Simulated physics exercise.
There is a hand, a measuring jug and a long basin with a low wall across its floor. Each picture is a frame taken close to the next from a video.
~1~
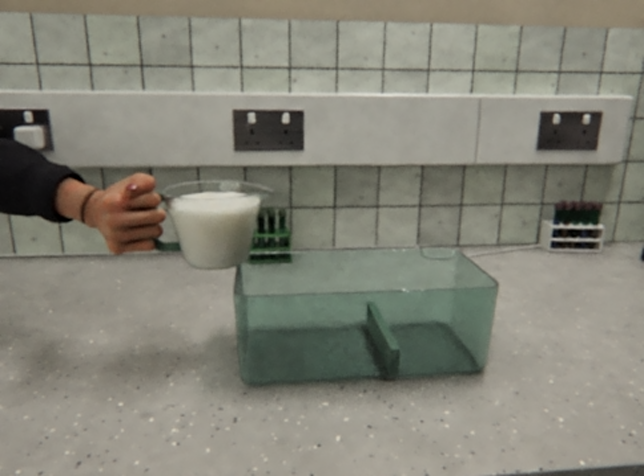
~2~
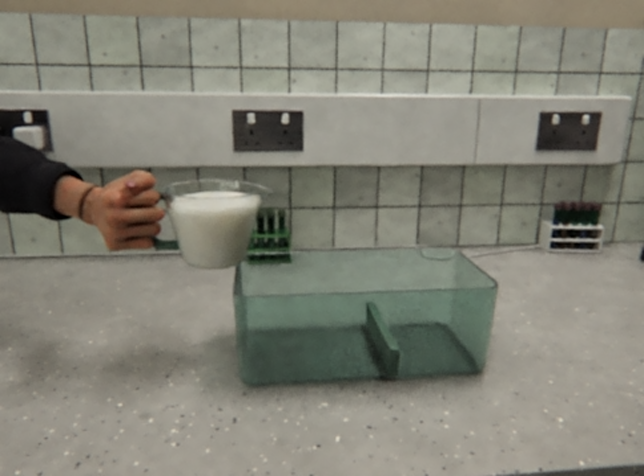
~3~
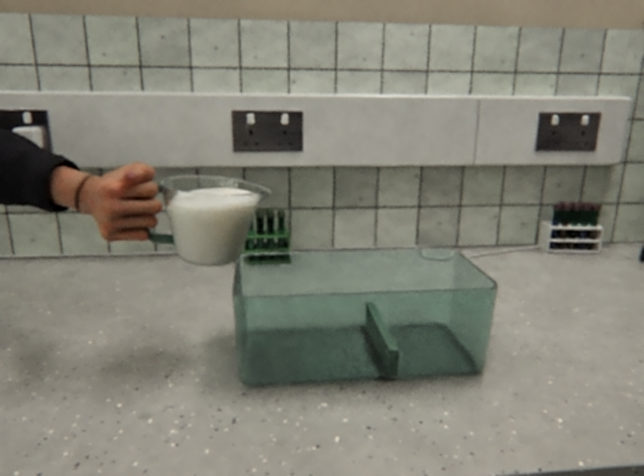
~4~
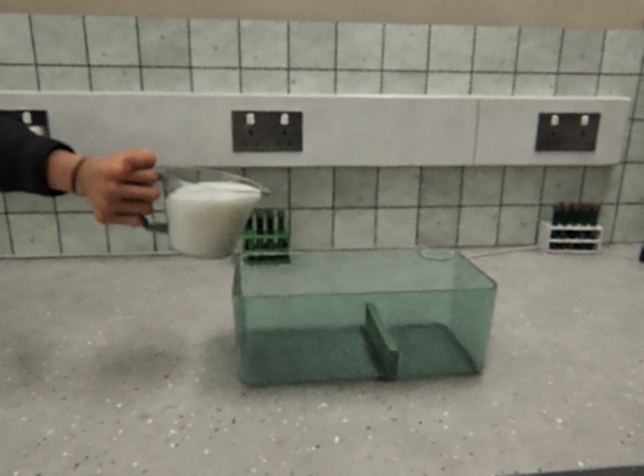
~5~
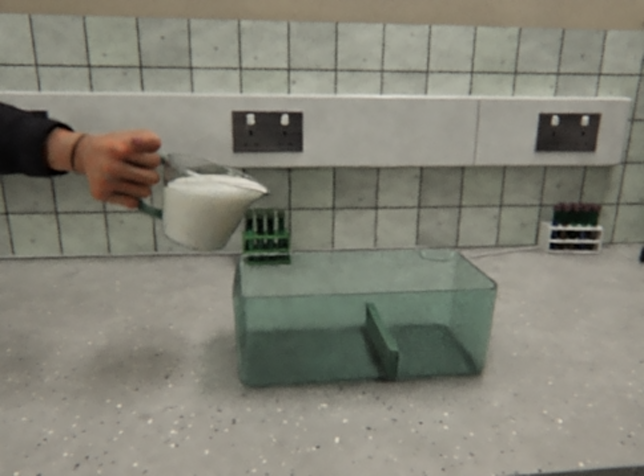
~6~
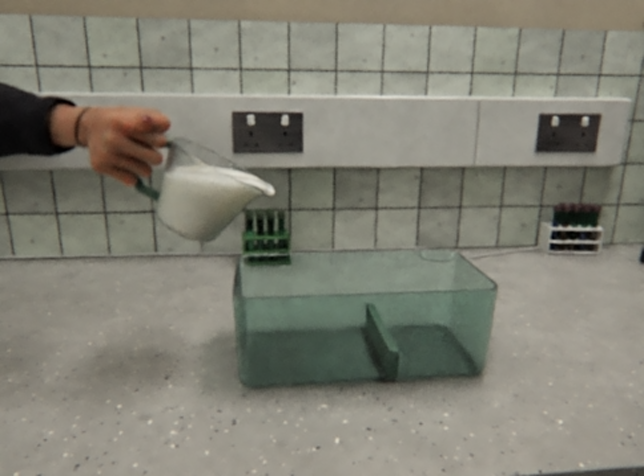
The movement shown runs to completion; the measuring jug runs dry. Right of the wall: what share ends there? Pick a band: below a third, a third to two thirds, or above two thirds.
Below a third.
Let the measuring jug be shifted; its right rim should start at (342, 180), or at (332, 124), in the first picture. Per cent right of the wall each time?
Roughly 75 per cent, then roughly 65 per cent.
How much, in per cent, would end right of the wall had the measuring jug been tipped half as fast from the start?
About 10 per cent.
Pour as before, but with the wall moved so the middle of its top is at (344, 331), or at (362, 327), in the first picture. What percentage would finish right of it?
About 70 % and 25 %.
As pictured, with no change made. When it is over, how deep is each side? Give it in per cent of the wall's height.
Left 40 per cent, right 10.
A moment on, the measuring jug is tipped on its side and 51 per cent is still to pour, 10 is left of the wall and 0 right of it.
Next, the measuring jug is tipped on its side and 7 per cent is still to pour, 67 is left of the wall and 2 right of it.
Then the measuring jug is tipped on its side and 1 per cent is still to pour, 84 is left of the wall and 5 right of it.
Later the measuring jug is tipped on its side and 0 per cent is still to pour, 85 is left of the wall and 8 right of it.
Finally, 85 per cent lies left of the wall, 8 right of it and 7 outside.
